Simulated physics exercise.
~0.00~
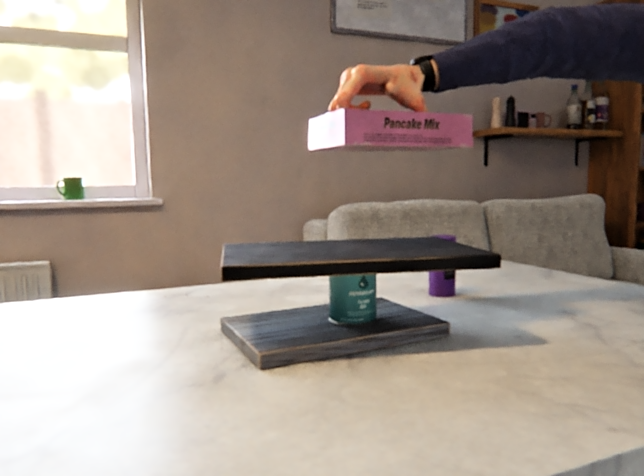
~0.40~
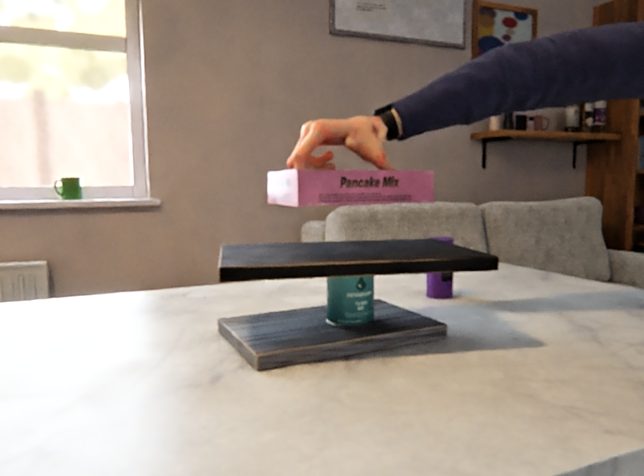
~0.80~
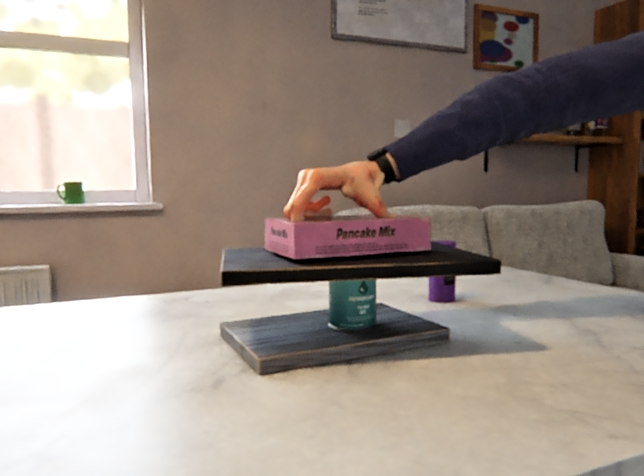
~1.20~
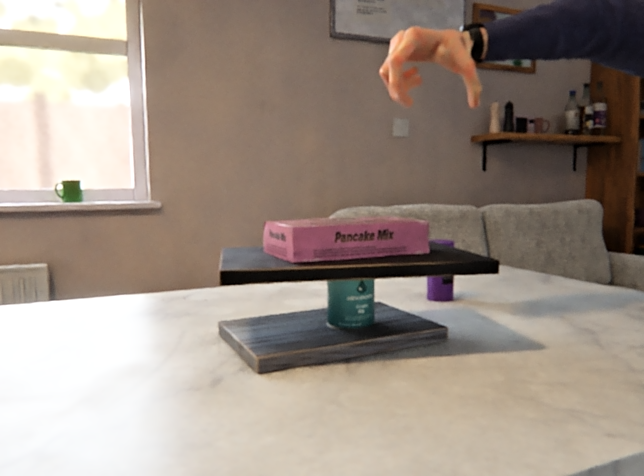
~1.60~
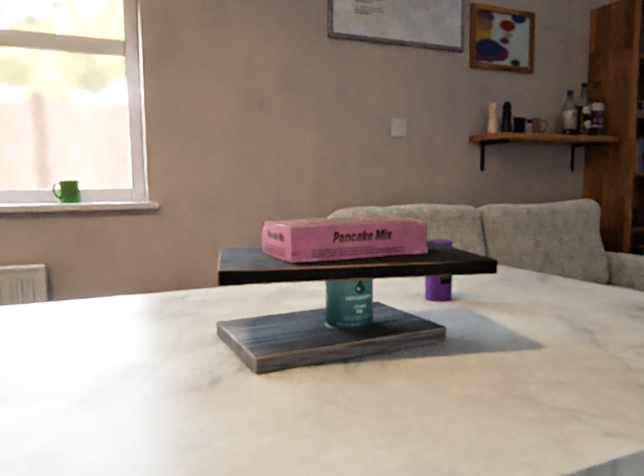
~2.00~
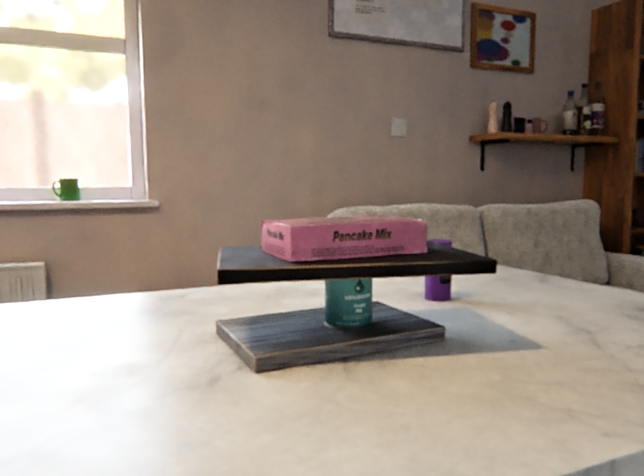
In the video, a hand lowers a pink pancake mix packet, moving slightly left, onto a black board balanced on a turquoise tin above a grey board, with a purple shaker behind. The hand lets go and withdraws, and the pile stays standing, at rest.
